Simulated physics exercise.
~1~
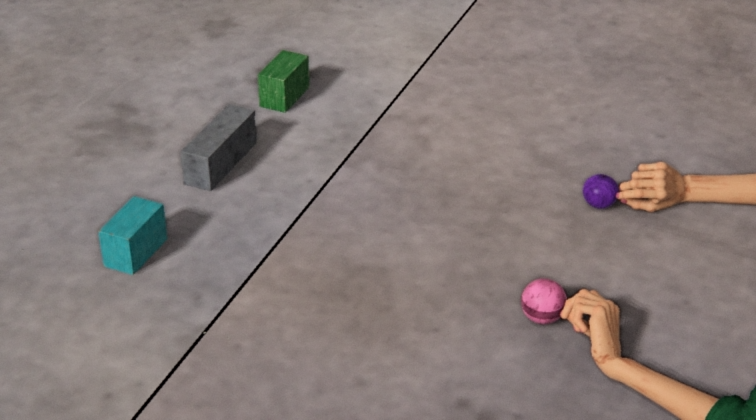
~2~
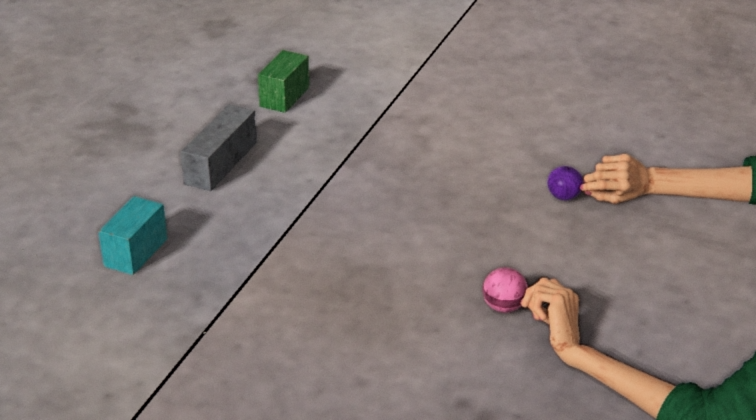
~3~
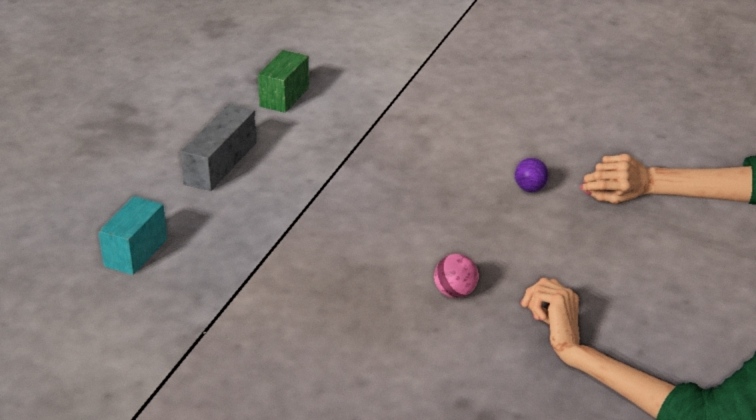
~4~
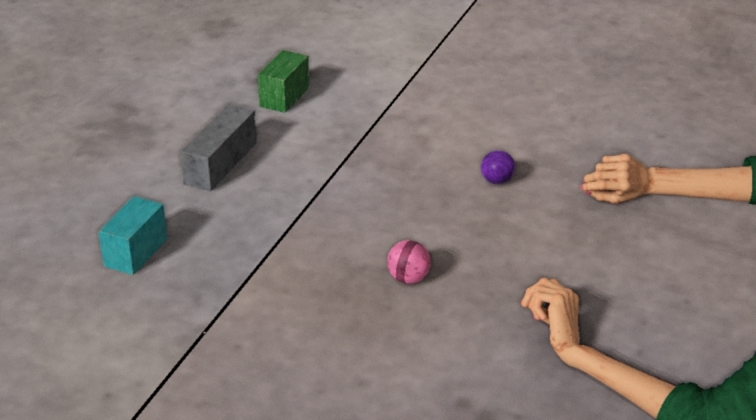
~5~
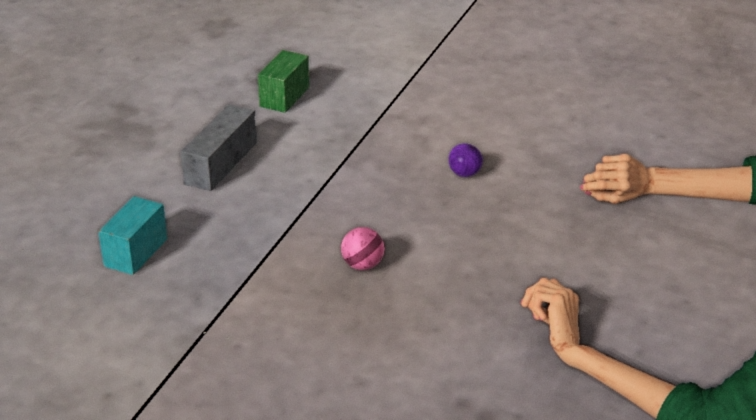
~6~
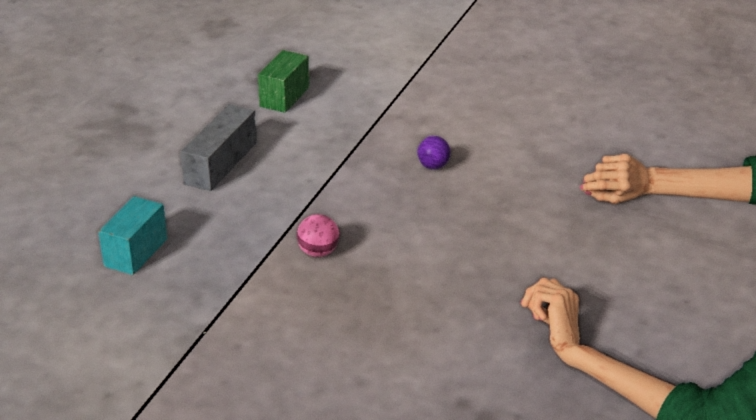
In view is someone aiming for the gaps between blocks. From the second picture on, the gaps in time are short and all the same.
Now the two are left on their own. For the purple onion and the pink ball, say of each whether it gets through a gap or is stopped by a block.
Result: The purple onion gets through; the pink ball gets through.
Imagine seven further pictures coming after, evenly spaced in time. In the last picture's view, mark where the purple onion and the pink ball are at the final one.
First object (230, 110); second object (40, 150).
Then, 0.62 s on from there, purple onion heading on near (138, 85); pink ball heading on.
In the end, the purple onion passes through its gap; the pink ball passes through its gap.
